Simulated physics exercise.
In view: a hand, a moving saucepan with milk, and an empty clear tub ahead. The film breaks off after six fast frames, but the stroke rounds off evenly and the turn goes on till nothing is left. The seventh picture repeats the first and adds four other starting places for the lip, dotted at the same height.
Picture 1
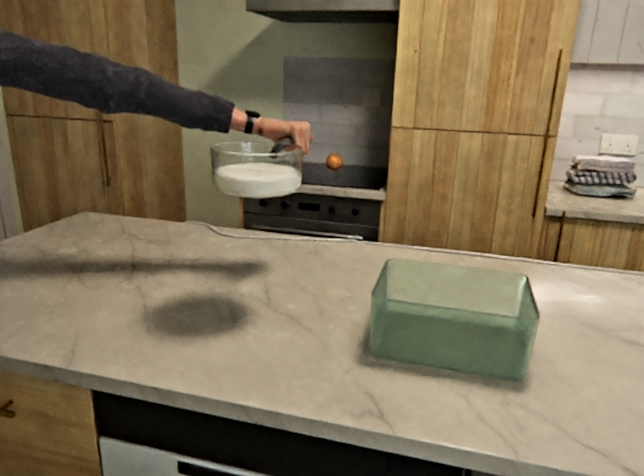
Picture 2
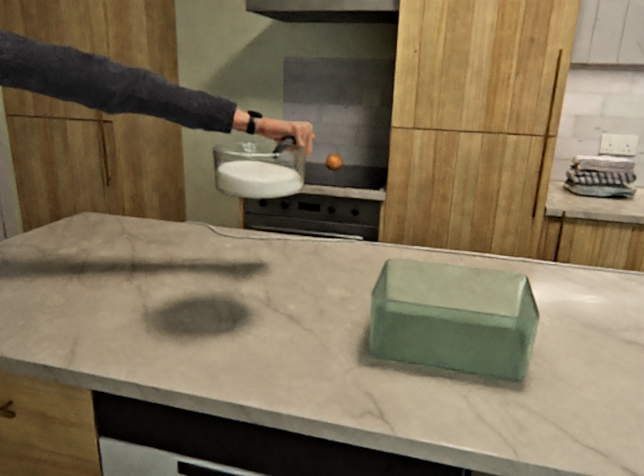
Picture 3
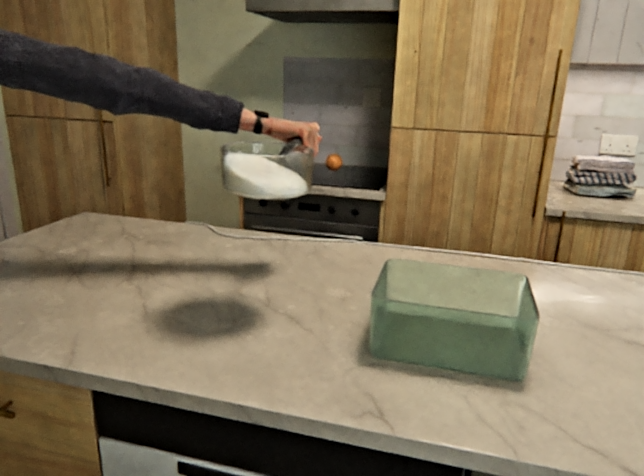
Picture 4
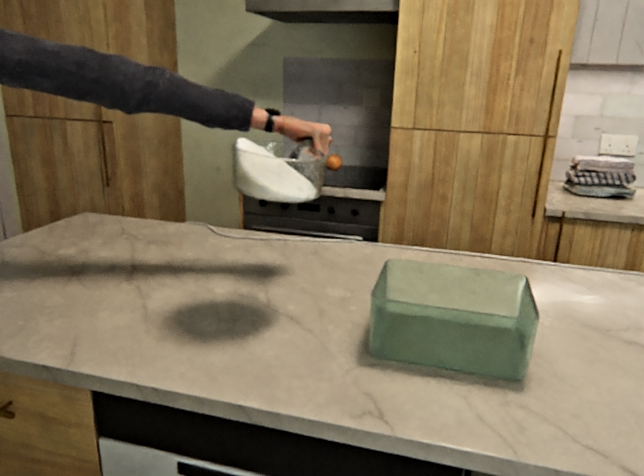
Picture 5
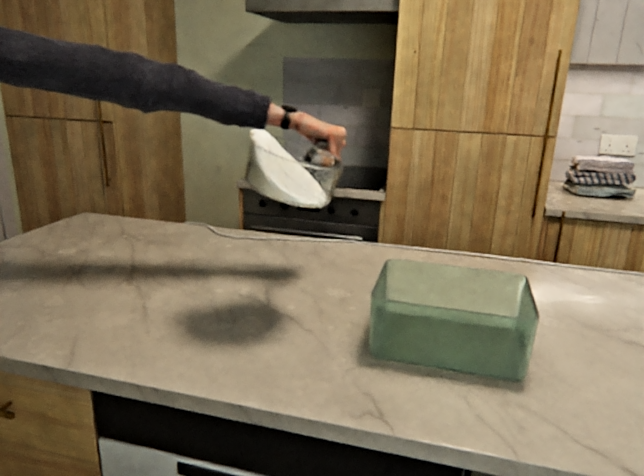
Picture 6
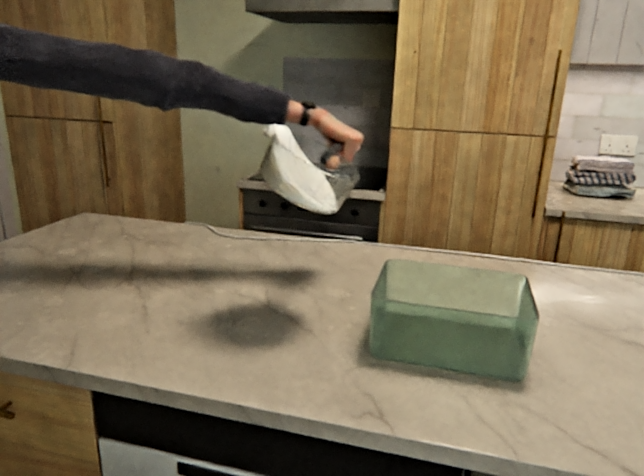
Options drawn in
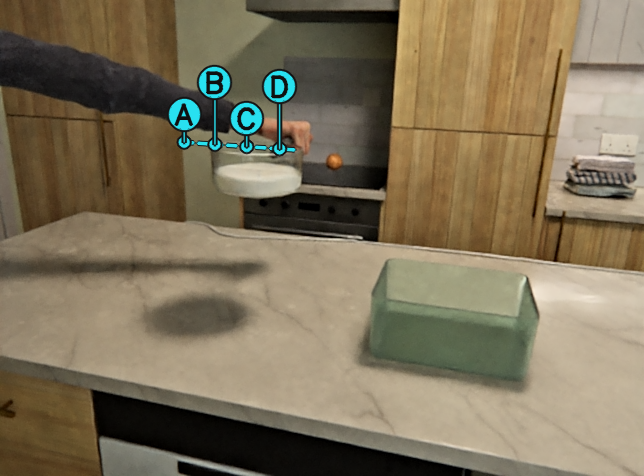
A clear saucepan of milk, held by an outstretched arm, moved slowly right above a counter toward a greenish clear tub, then tilted more and more as the milk slid up over its left rim.
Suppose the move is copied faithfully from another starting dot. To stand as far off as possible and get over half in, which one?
Spot D just does it.
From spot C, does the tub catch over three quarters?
No.
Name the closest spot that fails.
Here it is spot C.
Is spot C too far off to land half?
Yes.
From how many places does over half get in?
One of them.
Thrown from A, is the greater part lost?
Yes.
On the marked copy, A at (184, 142); B at (214, 144); C at (246, 146); D at (279, 148).
With A, about 8 % lands in the tub, 90 % falls short.
With B, about 19 % lands in the tub, 75 % falls short and 6 % goes beside or beyond.
With C, about 37 % lands in the tub, 56 % falls short and 7 % goes beside or beyond.
With D, about 66 % lands in the tub, 29 % falls short and 5 % goes beside or beyond.
